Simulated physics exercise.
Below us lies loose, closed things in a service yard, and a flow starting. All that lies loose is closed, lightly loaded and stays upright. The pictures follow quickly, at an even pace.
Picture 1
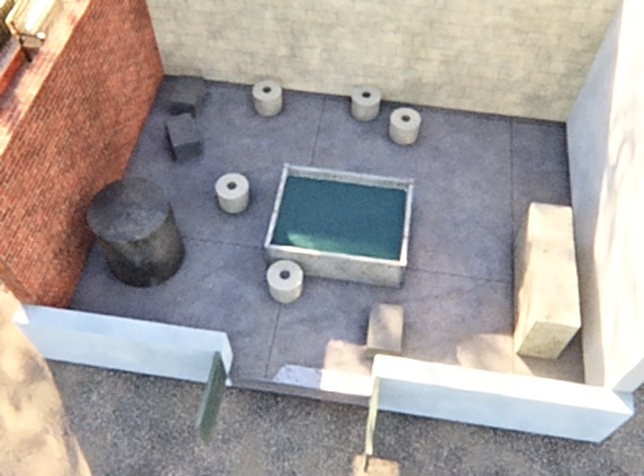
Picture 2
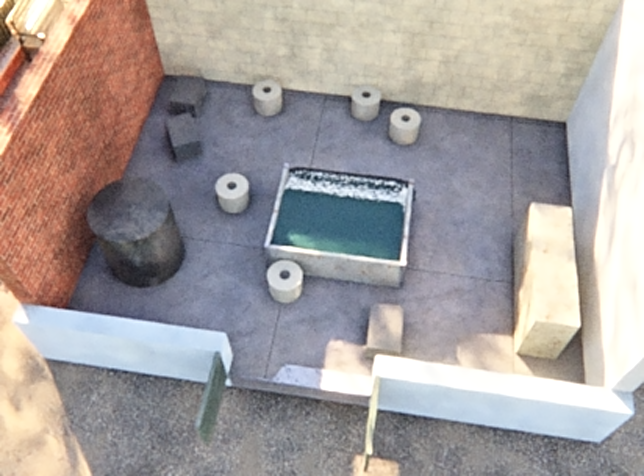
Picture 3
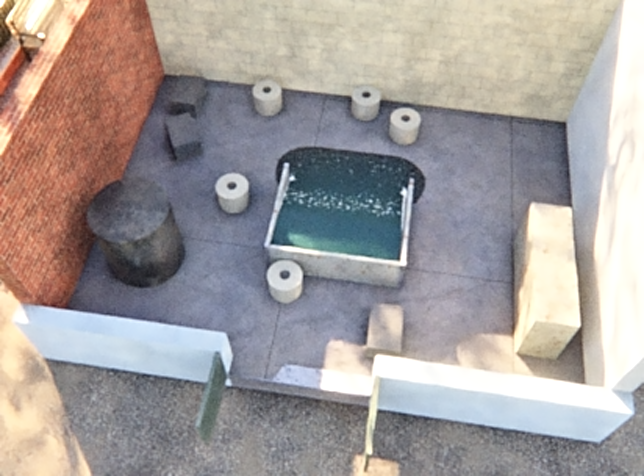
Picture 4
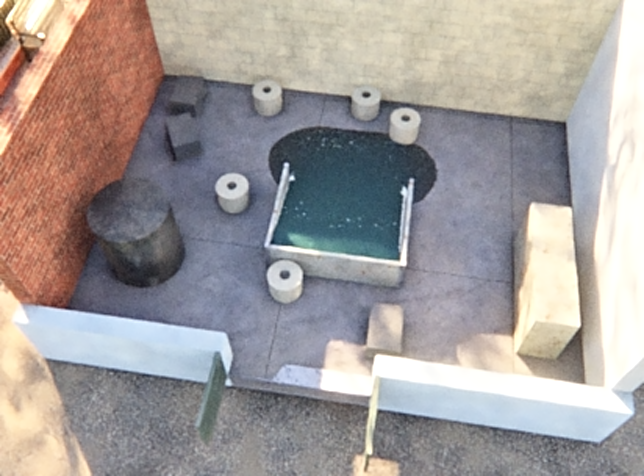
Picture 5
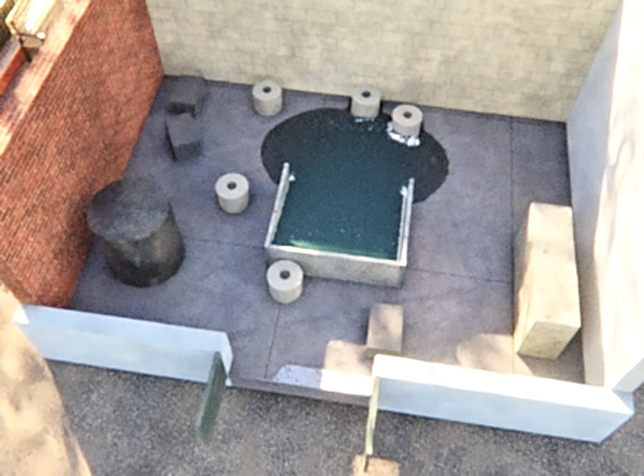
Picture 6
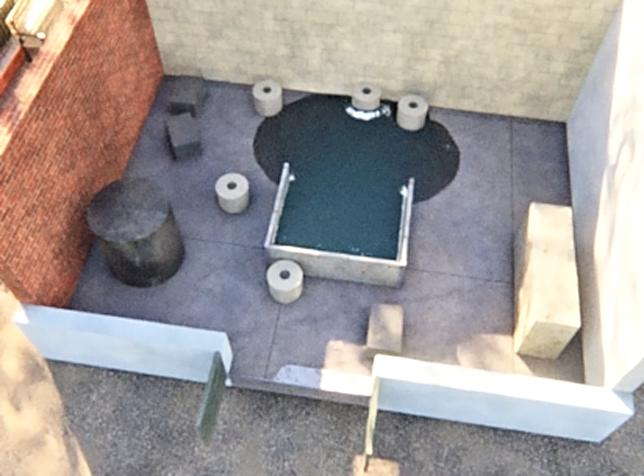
We see a walled yard with a rectangular basin of dark green water; its far side opens and water spreads across the paving toward the back wall, reaching two pale round tubs, which shift slightly.
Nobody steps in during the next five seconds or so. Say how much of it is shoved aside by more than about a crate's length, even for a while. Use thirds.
That comes to between one and two thirds.
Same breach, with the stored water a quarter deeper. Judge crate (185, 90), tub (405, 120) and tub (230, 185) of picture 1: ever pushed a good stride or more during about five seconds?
As listed: Shifted that much, swept aside, short of that.
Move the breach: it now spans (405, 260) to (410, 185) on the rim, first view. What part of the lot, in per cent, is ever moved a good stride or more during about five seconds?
Some 40 per cent.
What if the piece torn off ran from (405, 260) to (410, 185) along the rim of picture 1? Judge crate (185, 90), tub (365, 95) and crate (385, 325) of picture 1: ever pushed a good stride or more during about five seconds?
In that order: Not that far, yes, pushed that far.
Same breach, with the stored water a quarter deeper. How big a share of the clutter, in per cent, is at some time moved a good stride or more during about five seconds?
About 60 per cent.
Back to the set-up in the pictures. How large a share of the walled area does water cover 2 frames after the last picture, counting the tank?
About 30 per cent.
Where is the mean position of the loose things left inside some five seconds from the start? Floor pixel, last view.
Around (288, 219).
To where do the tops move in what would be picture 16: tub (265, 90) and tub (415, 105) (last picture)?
Close to (211, 71) and (511, 121).
A moment on, 1 of 8 are well off their spots; 2 afloat.
Next, 2 of 8 are well off their spots; 3 afloat.
Later, 4 of 8 are well off their spots; 4 afloat.
In the end, 5 of 8 are well off their spots, and 5 have been at some point; 4 afloat.
